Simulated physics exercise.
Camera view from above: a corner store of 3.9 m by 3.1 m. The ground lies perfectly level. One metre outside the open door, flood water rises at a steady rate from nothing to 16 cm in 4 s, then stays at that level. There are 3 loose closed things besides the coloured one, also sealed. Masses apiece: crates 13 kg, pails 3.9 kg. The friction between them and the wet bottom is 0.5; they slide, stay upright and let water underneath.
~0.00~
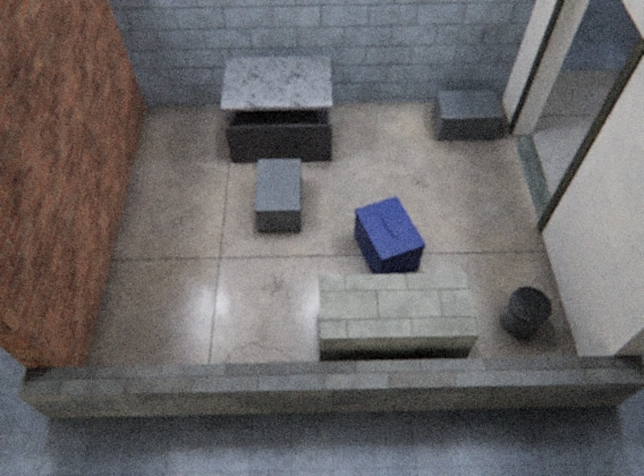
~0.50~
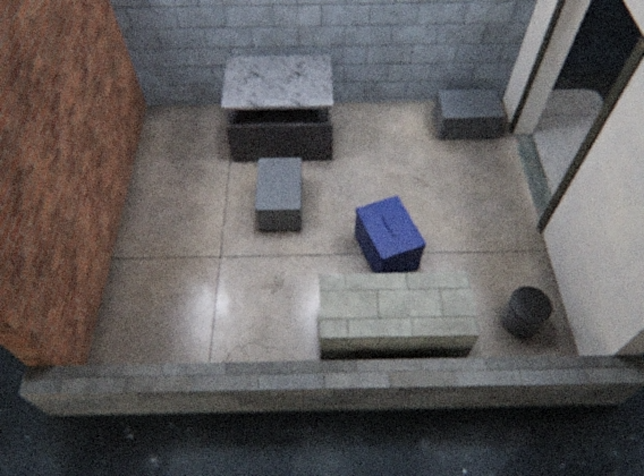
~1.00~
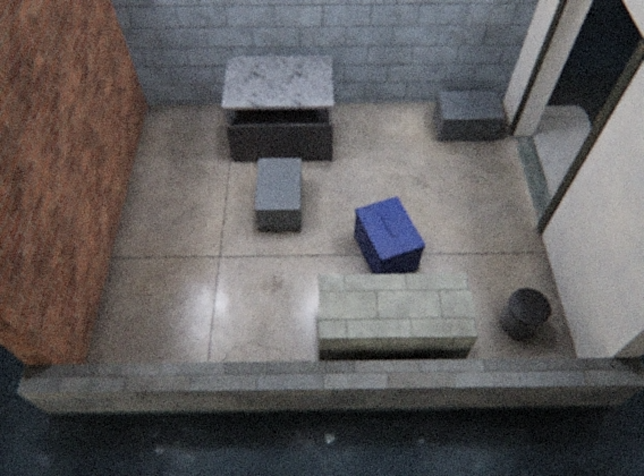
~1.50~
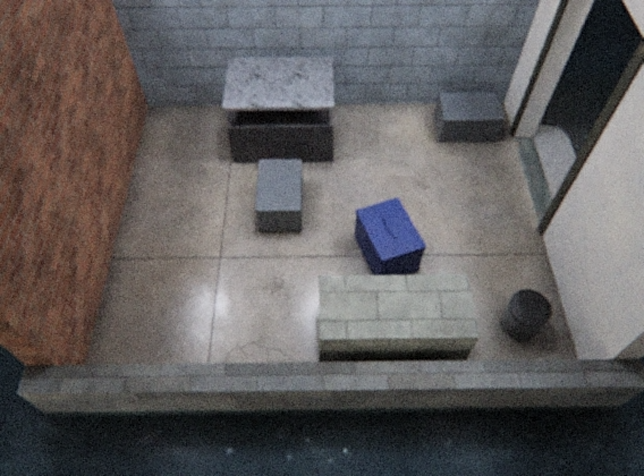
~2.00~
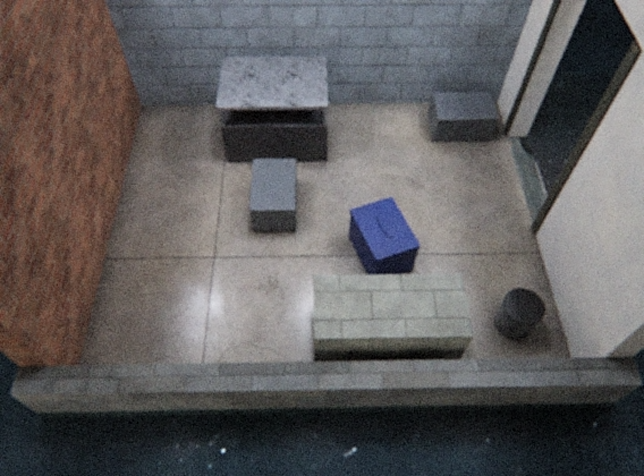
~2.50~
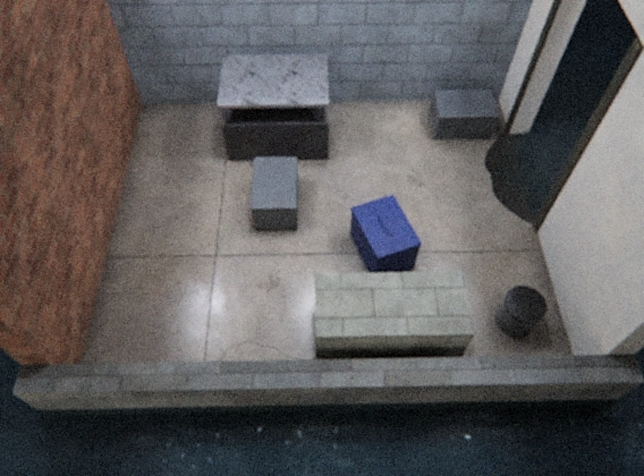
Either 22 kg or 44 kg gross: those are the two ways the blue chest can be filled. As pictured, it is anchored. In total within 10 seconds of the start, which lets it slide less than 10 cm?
Answer: 22 kg.
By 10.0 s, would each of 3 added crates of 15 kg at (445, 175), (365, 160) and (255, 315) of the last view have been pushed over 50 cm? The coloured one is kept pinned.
Result, in turn - exceeds it; exceeds it; falls shy.
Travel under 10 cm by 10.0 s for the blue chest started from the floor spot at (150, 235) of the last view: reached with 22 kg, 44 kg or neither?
Result: Both pass.
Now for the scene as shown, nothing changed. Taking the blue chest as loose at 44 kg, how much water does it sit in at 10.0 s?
Something like 6 centimetres.
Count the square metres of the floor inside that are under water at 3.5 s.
Roughly 1.5 m2.
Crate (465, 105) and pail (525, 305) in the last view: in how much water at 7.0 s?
Depth approx. 6 cm / 2 cm.
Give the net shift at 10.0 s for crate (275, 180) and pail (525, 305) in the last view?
Respectively 140 and 0 centimetres.
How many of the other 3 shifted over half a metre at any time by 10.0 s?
That adds up to 1.
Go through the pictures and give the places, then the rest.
The first picture shows the blue chest at (390, 227) rests on the ground; water covers 0.0 m2; 0 of 4 have shifted.
The second picture shows the blue chest at (390, 226), on the bottom; water covers 0.0 m2; 0 of 4 have shifted.
The third picture shows the blue chest at (390, 227), on the bottom; water covers 0.0 m2; 0 of 4 have shifted.
The fourth picture shows the blue chest at (390, 228) rests on the ground; water covers 0.0 m2; 0 of 4 have shifted.
The fifth picture shows the blue chest at (384, 227), on the bottom; water covers 0.0 m2; 0 of 4 have shifted.
The sixth picture shows the blue chest at (386, 225) rests on the ground; water covers 0.2 m2; 0 of 4 have shifted.
After 3.5 s the blue chest would be 0 cm from its start with 22 kg and 0 cm from its start with 44 kg; 0 cm of water round it then.
After 4.5 s the blue chest would be 0 cm from its start with 22 kg and 0 cm from its start with 44 kg; 3 cm of water round it then.
After 7.0 s the blue chest would be 0 cm from its start with 22 kg and 0 cm from its start with 44 kg; 4 cm of water round it then.
After 10.0 s the blue chest would be 0 cm from its start with 22 kg and 0 cm from its start with 44 kg; 6 cm of water round it then.
